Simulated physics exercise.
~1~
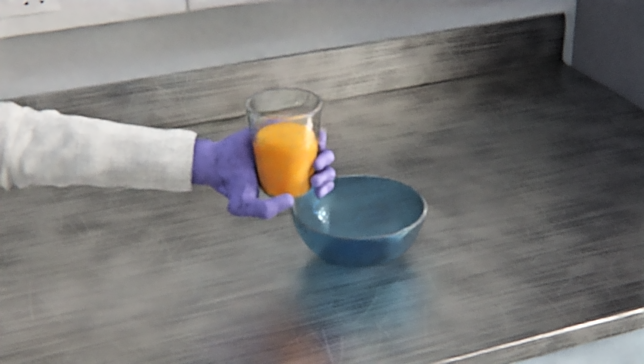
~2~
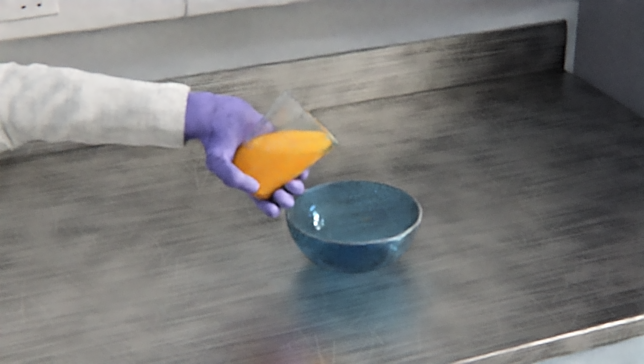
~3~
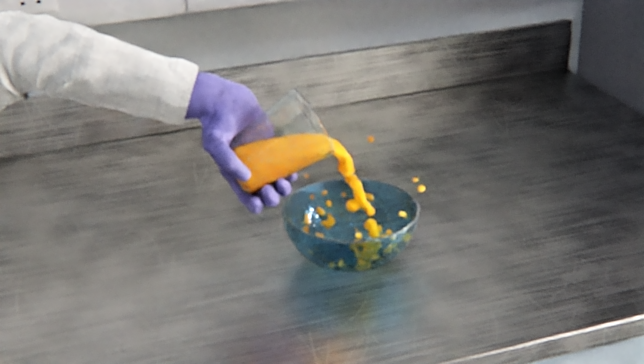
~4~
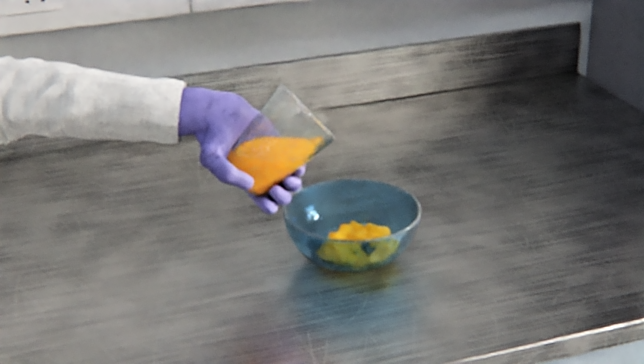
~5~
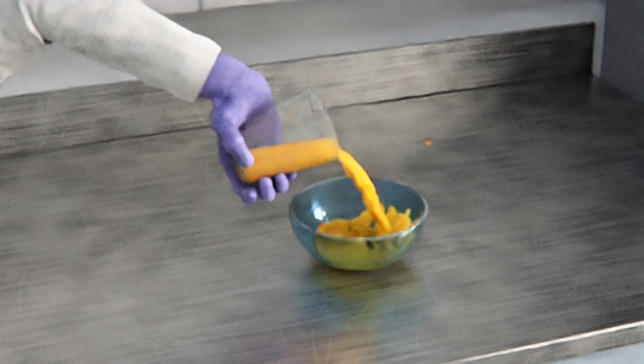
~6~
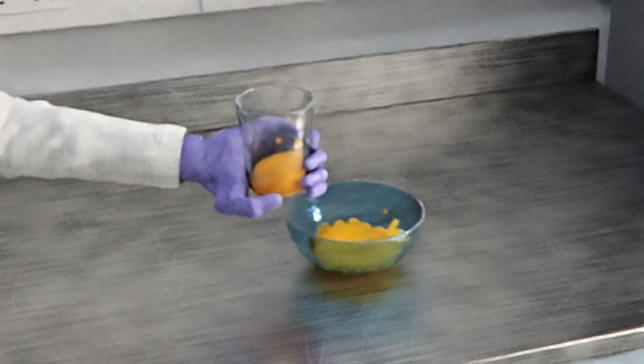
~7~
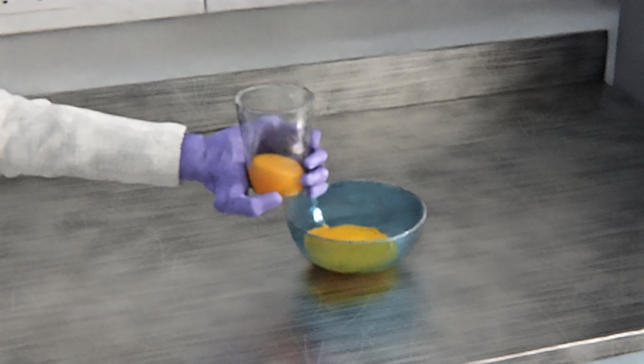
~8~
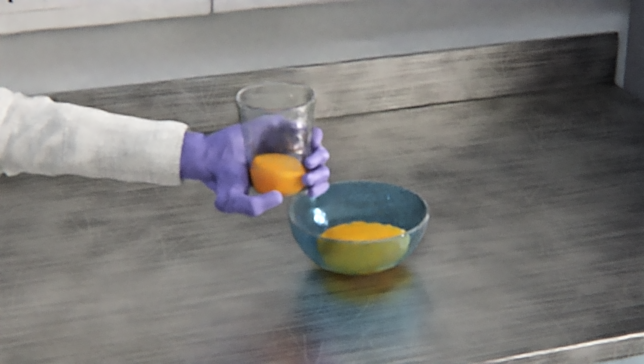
A gloved hand tips orange juice into a blue bowl twice, then holds the tumbler upright.
